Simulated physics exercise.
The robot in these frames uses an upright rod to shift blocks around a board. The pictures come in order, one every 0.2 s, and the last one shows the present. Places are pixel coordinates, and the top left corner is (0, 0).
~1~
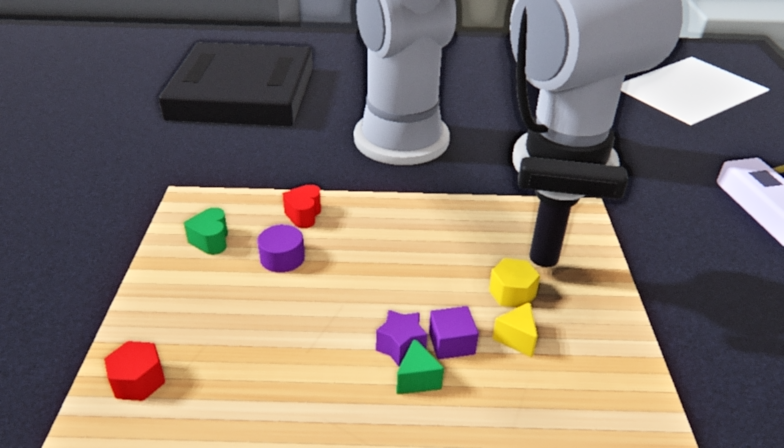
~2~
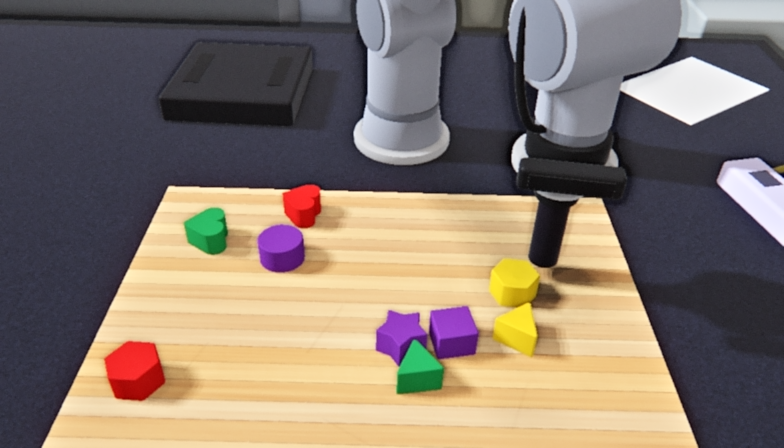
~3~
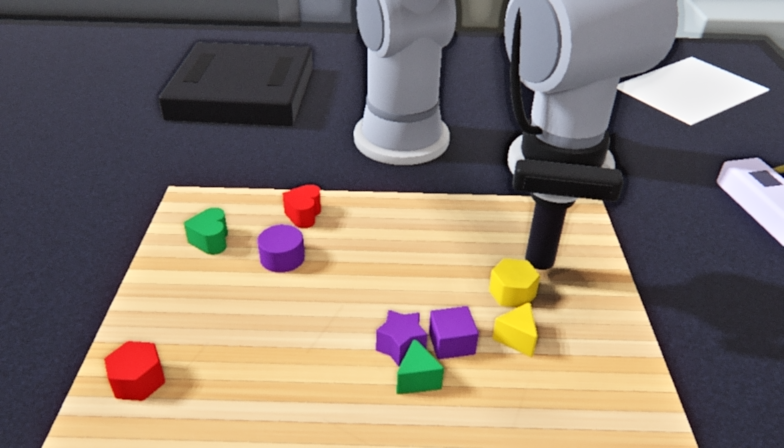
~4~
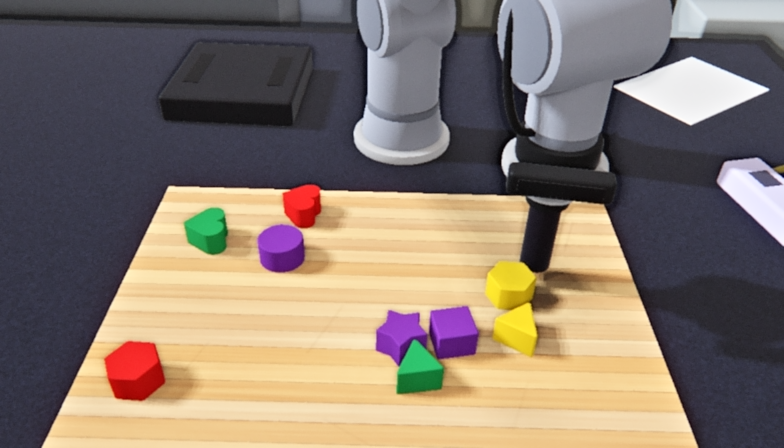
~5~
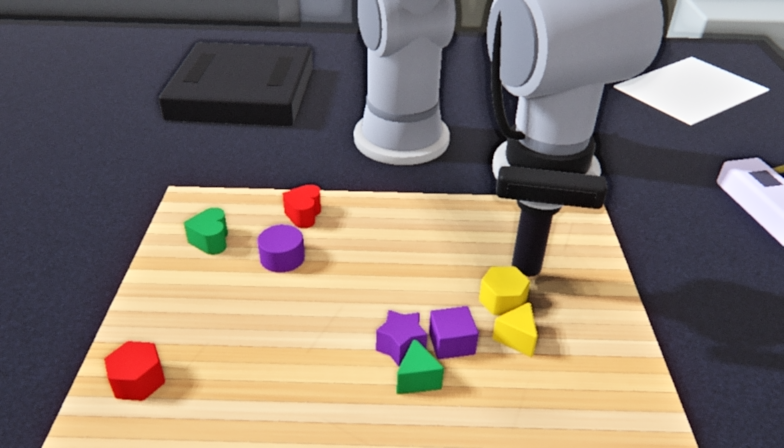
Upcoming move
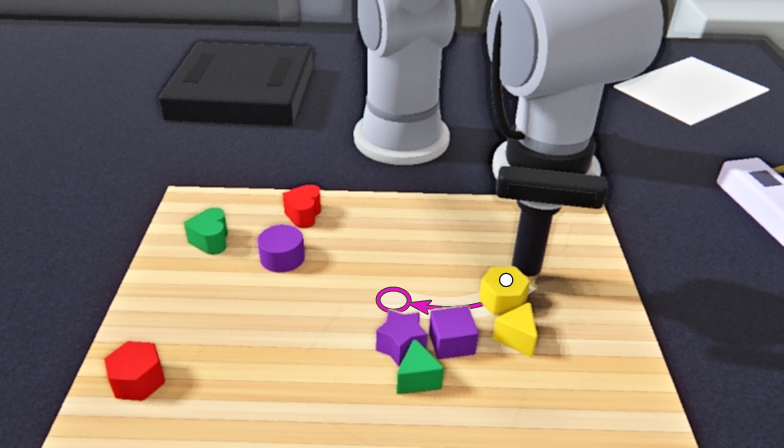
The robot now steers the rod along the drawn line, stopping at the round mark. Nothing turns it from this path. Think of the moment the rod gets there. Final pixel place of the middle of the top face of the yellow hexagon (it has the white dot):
At roughly (467, 316).
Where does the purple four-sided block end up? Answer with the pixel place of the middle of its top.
The point I'd pick in the picture is (441, 348).
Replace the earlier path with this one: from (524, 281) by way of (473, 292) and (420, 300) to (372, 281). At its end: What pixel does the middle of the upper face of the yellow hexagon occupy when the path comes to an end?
I'd say the yellow hexagon ends with its top centre at (480, 299).
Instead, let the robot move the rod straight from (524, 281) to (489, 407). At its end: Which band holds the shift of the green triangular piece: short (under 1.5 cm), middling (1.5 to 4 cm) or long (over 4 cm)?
It will move less than 1.5 cm.
The drawn path runs from (524, 281) by way of (490, 301) and (442, 308) to (394, 300); the dot is on the yellow hexagon.
The first path, step by step. One third of the way, rod at (491, 288); purple four-sided block at (446, 331); yellow hexagon at (480, 305), turned 30° anticlockwise.
Two thirds of the way, rod at (443, 294); purple star block at (398, 328), turned 20° clockwise; green triangular piece at (407, 370); purple four-sided block at (441, 348), turned 15° clockwise; yellow hexagon at (467, 316), turned 75° anticlockwise.
At the end, rod at (394, 286); purple star block at (398, 328), turned 20° clockwise; green triangular piece at (407, 370); purple four-sided block at (441, 348), turned 15° clockwise; yellow hexagon at (467, 316), turned 75° anticlockwise.
